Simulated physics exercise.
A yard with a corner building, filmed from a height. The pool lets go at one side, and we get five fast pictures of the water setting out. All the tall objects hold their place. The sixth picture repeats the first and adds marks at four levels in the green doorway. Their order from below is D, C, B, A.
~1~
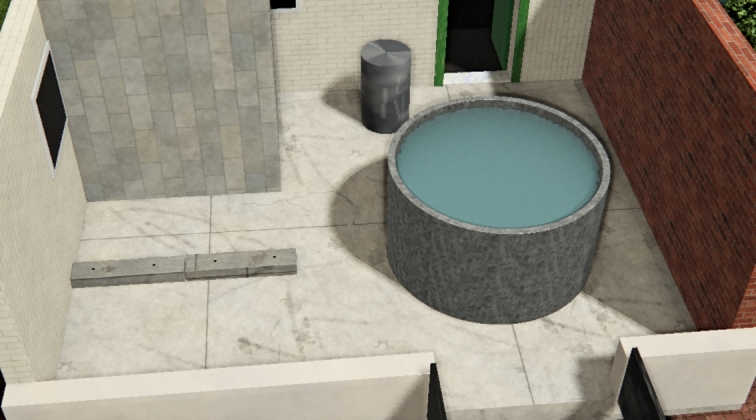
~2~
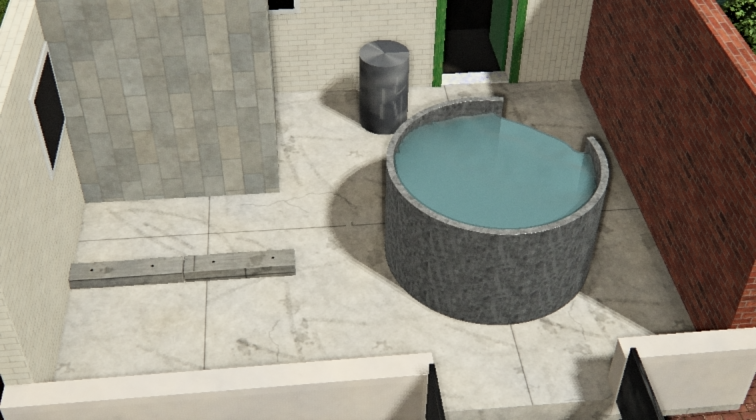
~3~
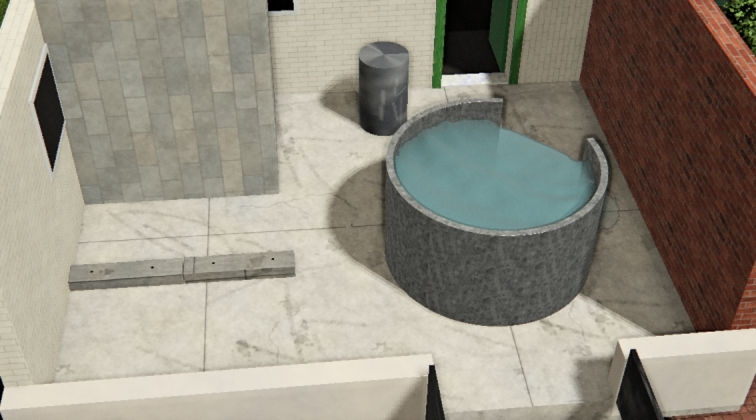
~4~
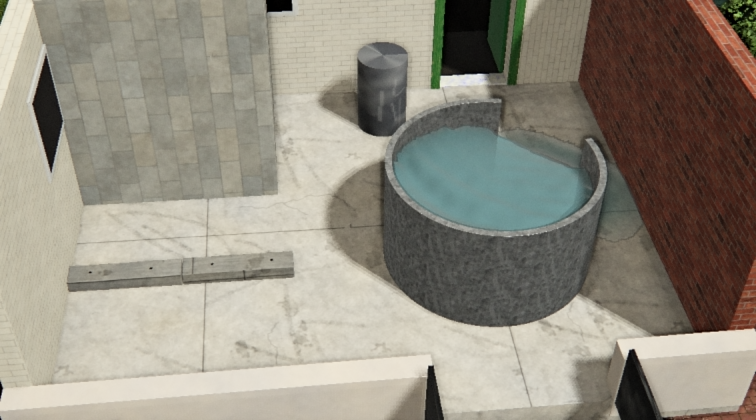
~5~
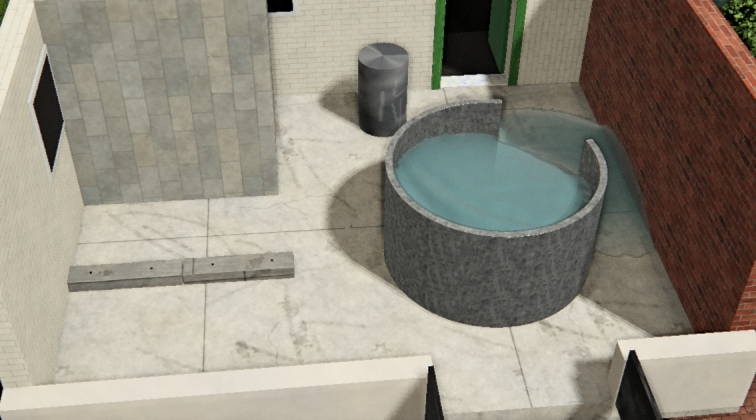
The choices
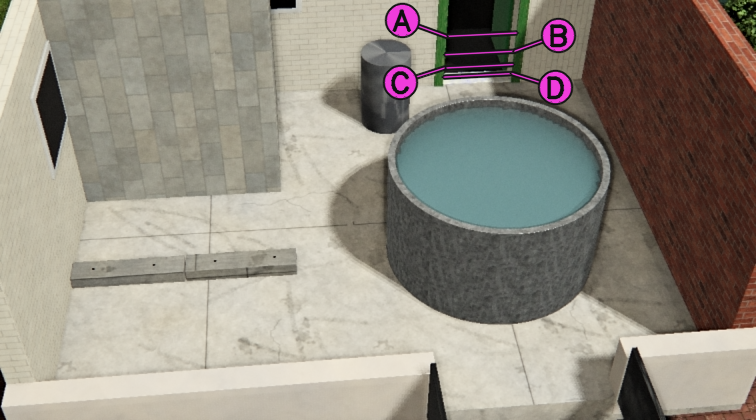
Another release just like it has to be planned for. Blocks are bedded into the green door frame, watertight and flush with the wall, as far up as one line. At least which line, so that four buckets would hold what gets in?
The limit is B.
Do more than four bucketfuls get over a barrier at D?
Yes.
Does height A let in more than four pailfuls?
No, not at all.
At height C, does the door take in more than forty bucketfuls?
No, it does not.
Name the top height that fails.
The answer is C.
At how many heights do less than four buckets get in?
Two of them.
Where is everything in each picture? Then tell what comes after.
The first picture shows water in the pool at rest, its middle at (498, 165); foot of the green doorway at (477, 83); open gate at (528, 341).
In the second picture, water covers 1 % of the ground, its front hidden from here.
In the third picture, 4 % of the ground under water, visible out to (608, 209).
In the fourth picture, 10 % of the ground under water, visible out to (635, 199).
In the fifth picture, 15 % of the ground under water, visible out to (600, 126).
In magenta, A at (481, 34); B at (480, 52); C at (478, 66); D at (478, 75); from the bottom up D, C, B, A.
Choosing A, nothing gets over.
Choosing B, a bucket or two gets in.
Choosing C, about 12 bucketfuls get in.
Choosing D, dozens of bucketfuls pour in.
